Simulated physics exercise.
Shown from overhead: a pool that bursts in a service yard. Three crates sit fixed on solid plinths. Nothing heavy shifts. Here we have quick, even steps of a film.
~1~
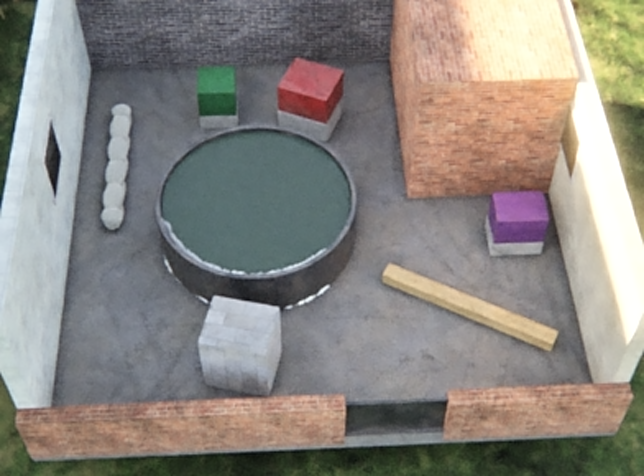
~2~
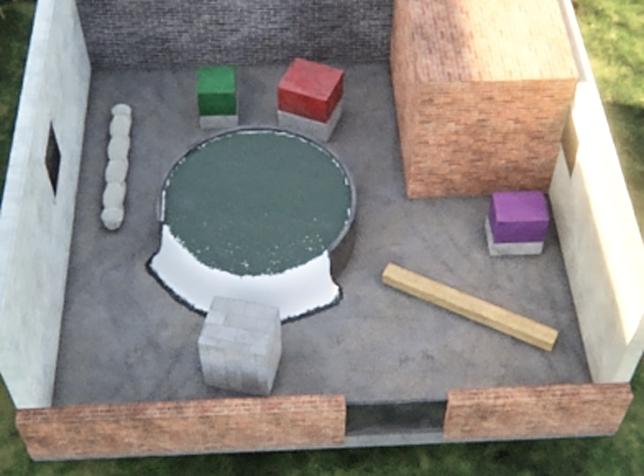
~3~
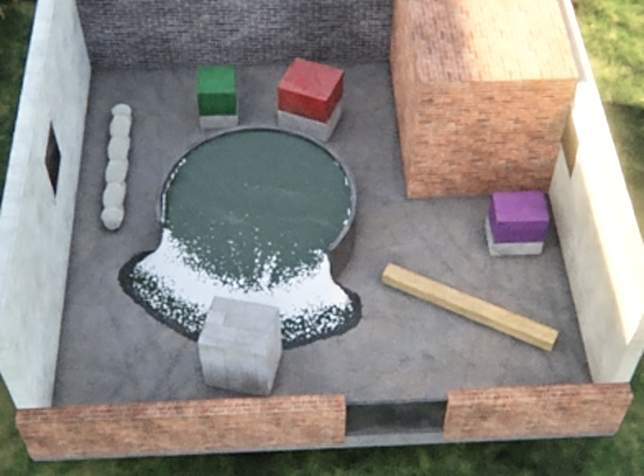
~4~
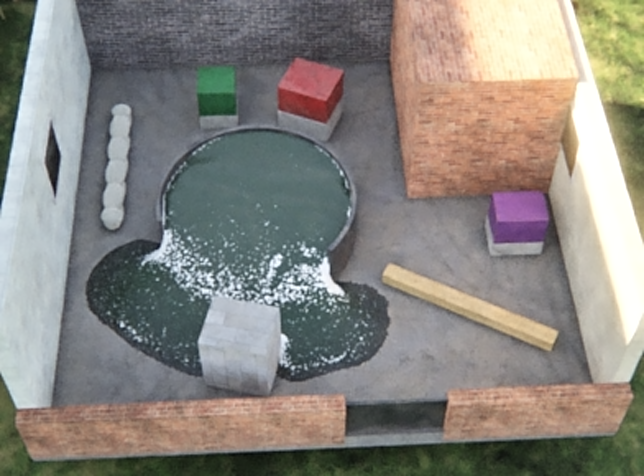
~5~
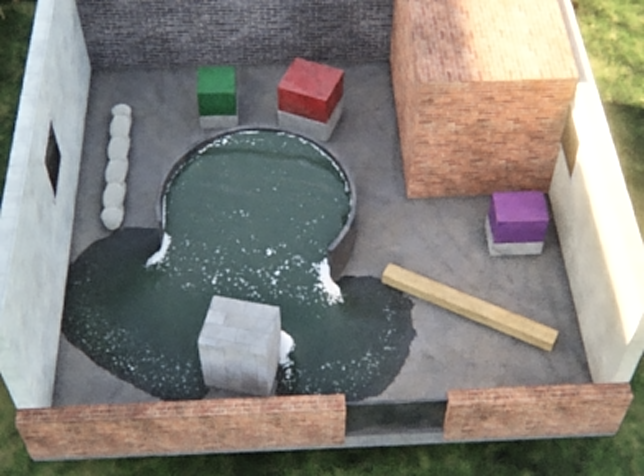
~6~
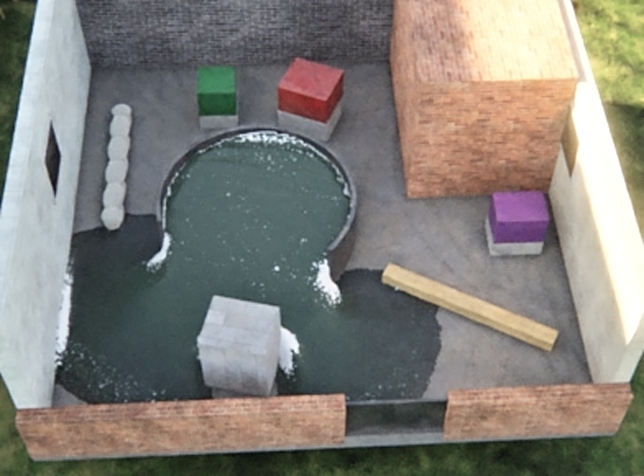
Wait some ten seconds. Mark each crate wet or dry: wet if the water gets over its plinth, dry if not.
Red crate dry, green crate dry, purple crate dry.
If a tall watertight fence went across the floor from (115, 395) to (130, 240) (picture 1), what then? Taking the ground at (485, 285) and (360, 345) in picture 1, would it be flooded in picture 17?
In order, I'd call them bare and inundated.
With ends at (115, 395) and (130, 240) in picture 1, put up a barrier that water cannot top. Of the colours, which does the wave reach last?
The red crate.
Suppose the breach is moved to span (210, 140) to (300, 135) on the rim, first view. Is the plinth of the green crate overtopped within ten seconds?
Result - green crate: Flooded.
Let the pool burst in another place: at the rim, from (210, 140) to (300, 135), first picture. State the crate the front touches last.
My pick is the purple crate.
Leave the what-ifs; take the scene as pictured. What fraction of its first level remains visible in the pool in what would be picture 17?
It comes to some 36 percent.
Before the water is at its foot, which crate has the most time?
Last comes the one in red.
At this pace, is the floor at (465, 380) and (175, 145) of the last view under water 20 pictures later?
Taking the two points in turn, the first is waterlogged and the second is spared.
A moment on, water covers 35 % of the floor; the red crate not reached, the green crate not reached, the purple crate not reached.
Next, water covers 40 % of the floor; the red crate not reached, the green crate not reached, the purple crate not reached.
Then, water covers 55 % of the floor; the red crate not reached, the green crate not reached, the purple crate water round its plinth.
Later, water covers 85 % of the floor; the red crate water round its plinth, the green crate water round its plinth, the purple crate water round its plinth.
In the end, water covers 95 % of the floor; the red crate stayed above the water, the green crate stayed above the water, the purple crate stayed above the water.
